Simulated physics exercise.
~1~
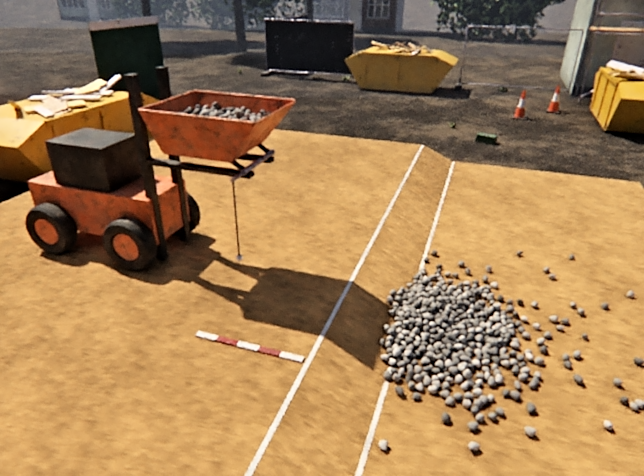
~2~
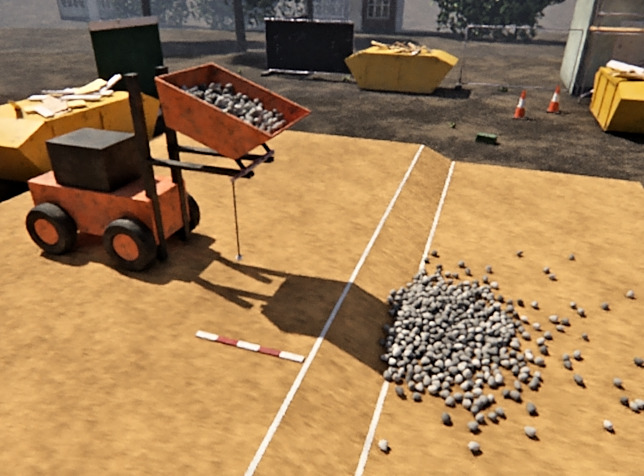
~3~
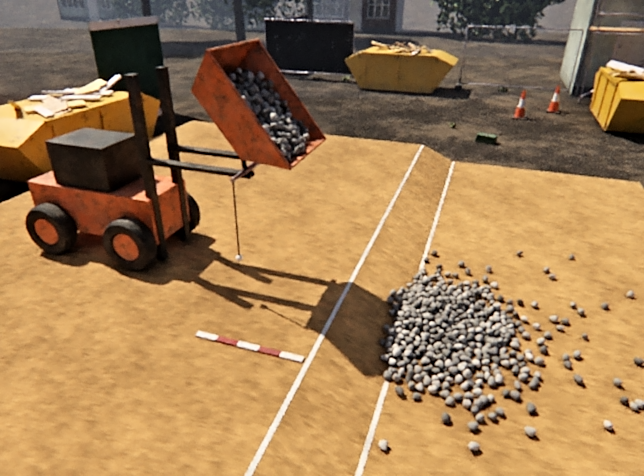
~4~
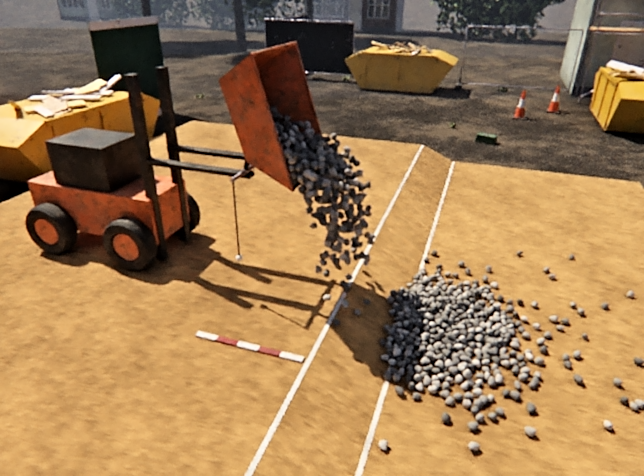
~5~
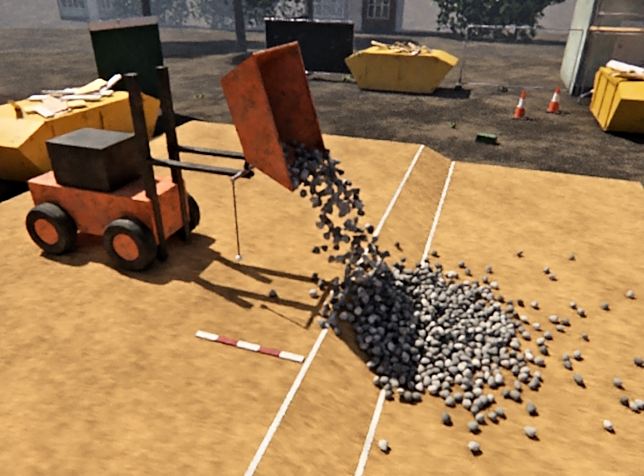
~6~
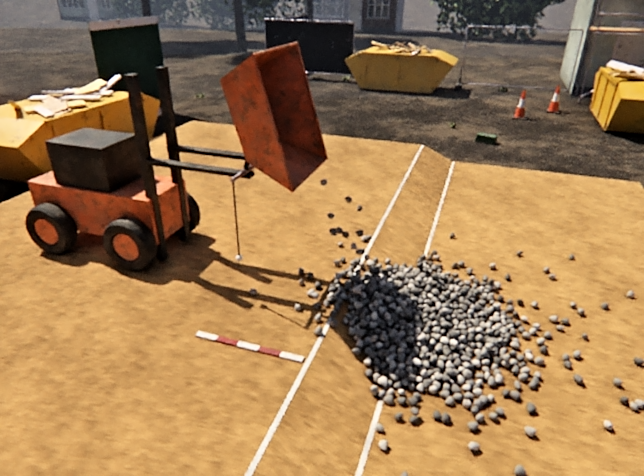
An orange forklift tips its raised skip, pouring gray stones down onto the existing pile.
